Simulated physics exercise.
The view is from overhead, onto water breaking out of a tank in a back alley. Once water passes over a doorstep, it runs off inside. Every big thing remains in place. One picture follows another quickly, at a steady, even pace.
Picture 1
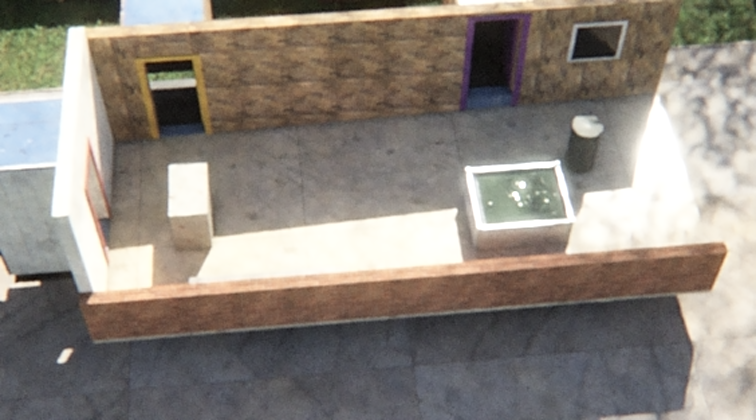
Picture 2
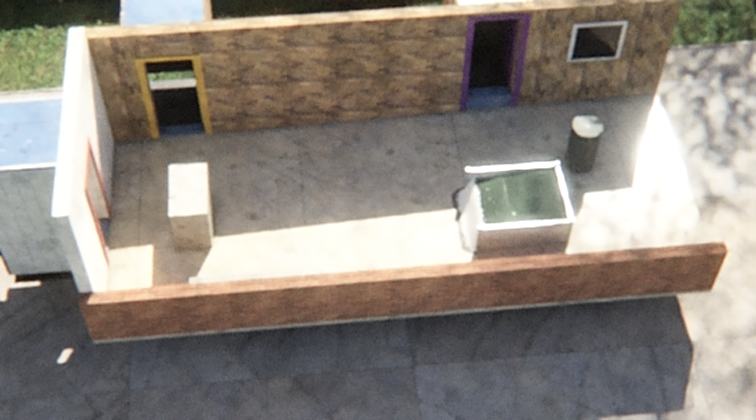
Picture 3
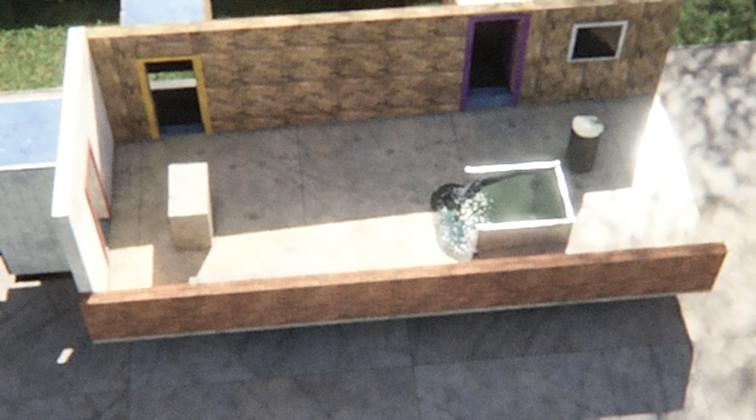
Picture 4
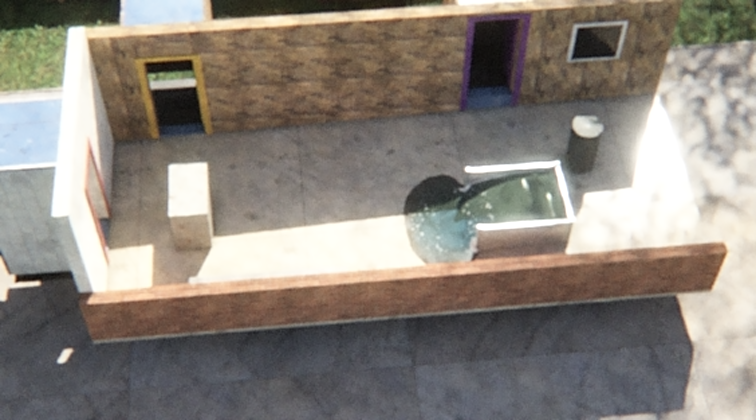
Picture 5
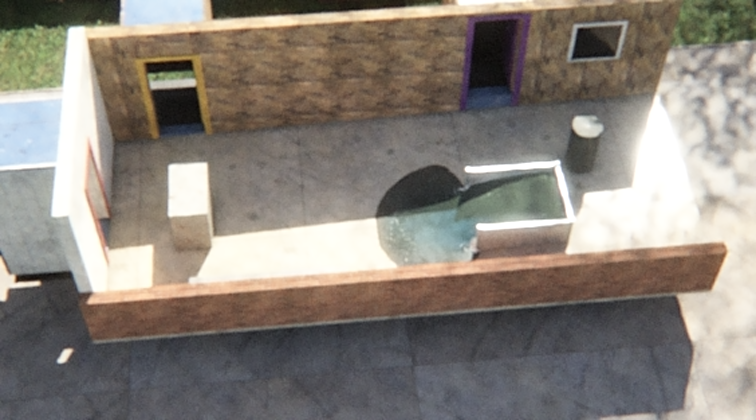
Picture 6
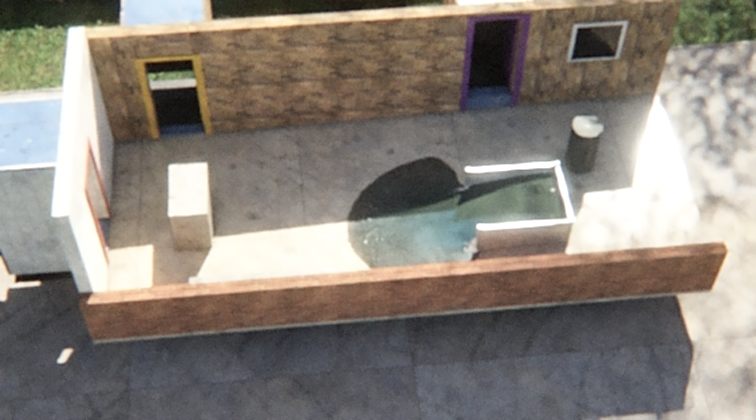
Water pours from the left side of an open tank and spreads leftward across the paved floor.
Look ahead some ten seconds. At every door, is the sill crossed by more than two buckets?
My prediction: The purple door will not go over two buckets; the yellow door will be deluged; the red door will be deluged.
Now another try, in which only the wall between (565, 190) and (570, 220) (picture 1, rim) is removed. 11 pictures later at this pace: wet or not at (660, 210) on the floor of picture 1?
Answer: Soaked.
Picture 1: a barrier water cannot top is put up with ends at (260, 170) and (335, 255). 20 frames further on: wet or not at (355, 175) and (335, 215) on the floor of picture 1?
Result by location - first soaked, second soaked.
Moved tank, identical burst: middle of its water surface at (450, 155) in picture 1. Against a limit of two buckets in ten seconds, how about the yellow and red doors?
So here's how it goes: Yellow clears the threshold, and red clears the threshold.
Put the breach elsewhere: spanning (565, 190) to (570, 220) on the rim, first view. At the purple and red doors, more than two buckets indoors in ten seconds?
Purple door: Below, red door: Below.
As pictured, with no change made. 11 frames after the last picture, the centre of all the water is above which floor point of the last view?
I'd put it at around (379, 225).
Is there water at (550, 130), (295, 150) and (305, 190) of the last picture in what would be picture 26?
First spot not wet, second soaked, third soaked.
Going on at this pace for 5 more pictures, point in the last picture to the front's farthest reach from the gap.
Estimated pixel: (241, 256).
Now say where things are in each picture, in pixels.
Still water in the open tank at (519, 198), in the first frame.
The front is at (471, 250), out from the gap at (474, 214), in the second frame.
Water pours out at (474, 214) and has run to (459, 257), in the third frame.
The front is at (425, 257), out from the gap at (474, 215), in the fourth frame.
Water pours out at (474, 215) and has run to (385, 245), in the fifth frame.
The front is at (354, 237), out from the gap at (474, 215), in the sixth frame.
A moment on, water covers 25 % of the floor; the purple door not reached, the yellow door not reached, the red door not reached.
Next, water covers 40 % of the floor; the purple door not reached, the yellow door not reached, the red door not reached.
Then, water covers 50 % of the floor; the purple door not reached, the yellow door wet at the sill, nothing in, the red door under two buckets in.
Later, water covers 40 % of the floor; the purple door not reached, the yellow door over two buckets in, the red door under two buckets in.
In the end, water covers 35 % of the floor; the purple door not reached, the yellow door far over two buckets in, the red door over two buckets in.
